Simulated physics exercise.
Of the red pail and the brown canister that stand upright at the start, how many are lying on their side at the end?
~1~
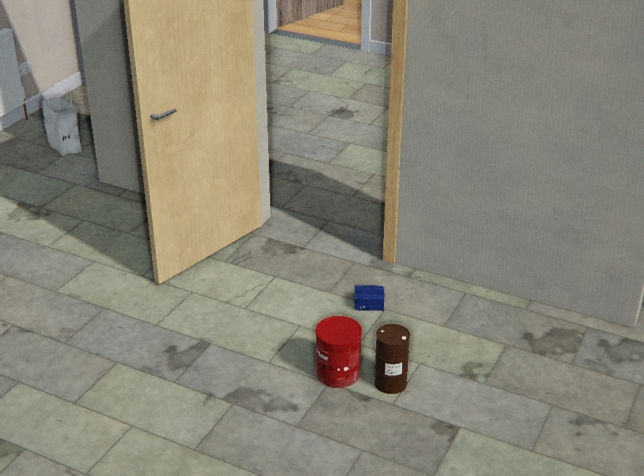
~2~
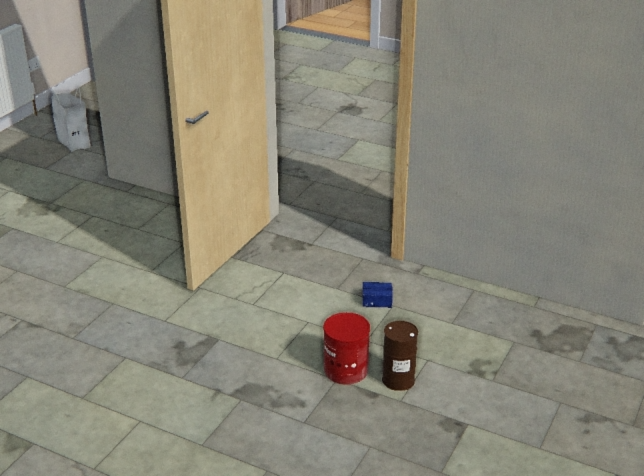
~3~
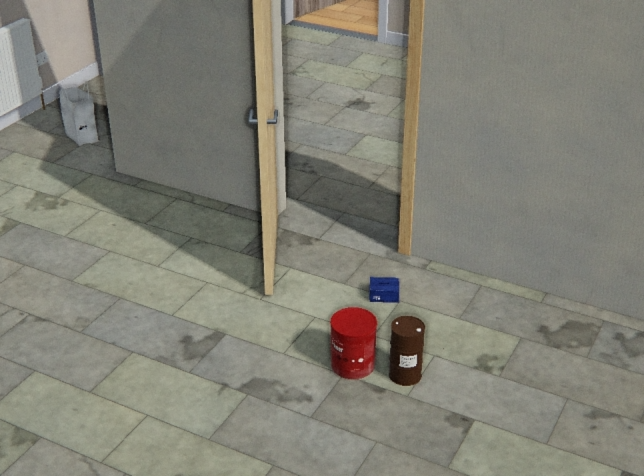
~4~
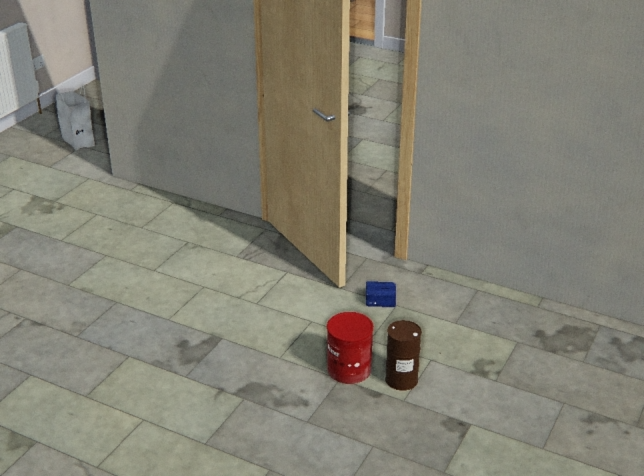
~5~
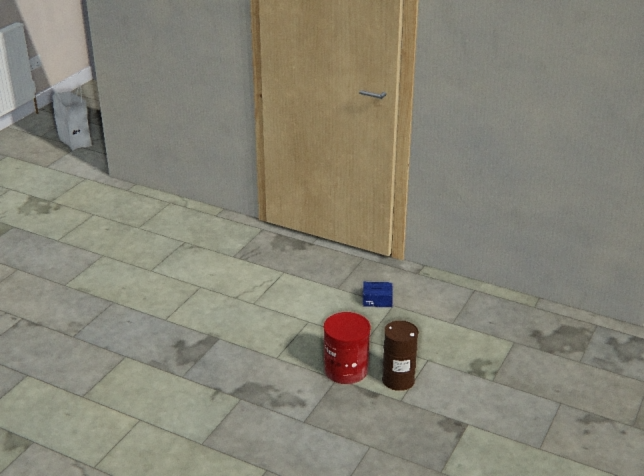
None of them are lying on their side, as the red pail and the brown canister both remain upright once the door has closed.
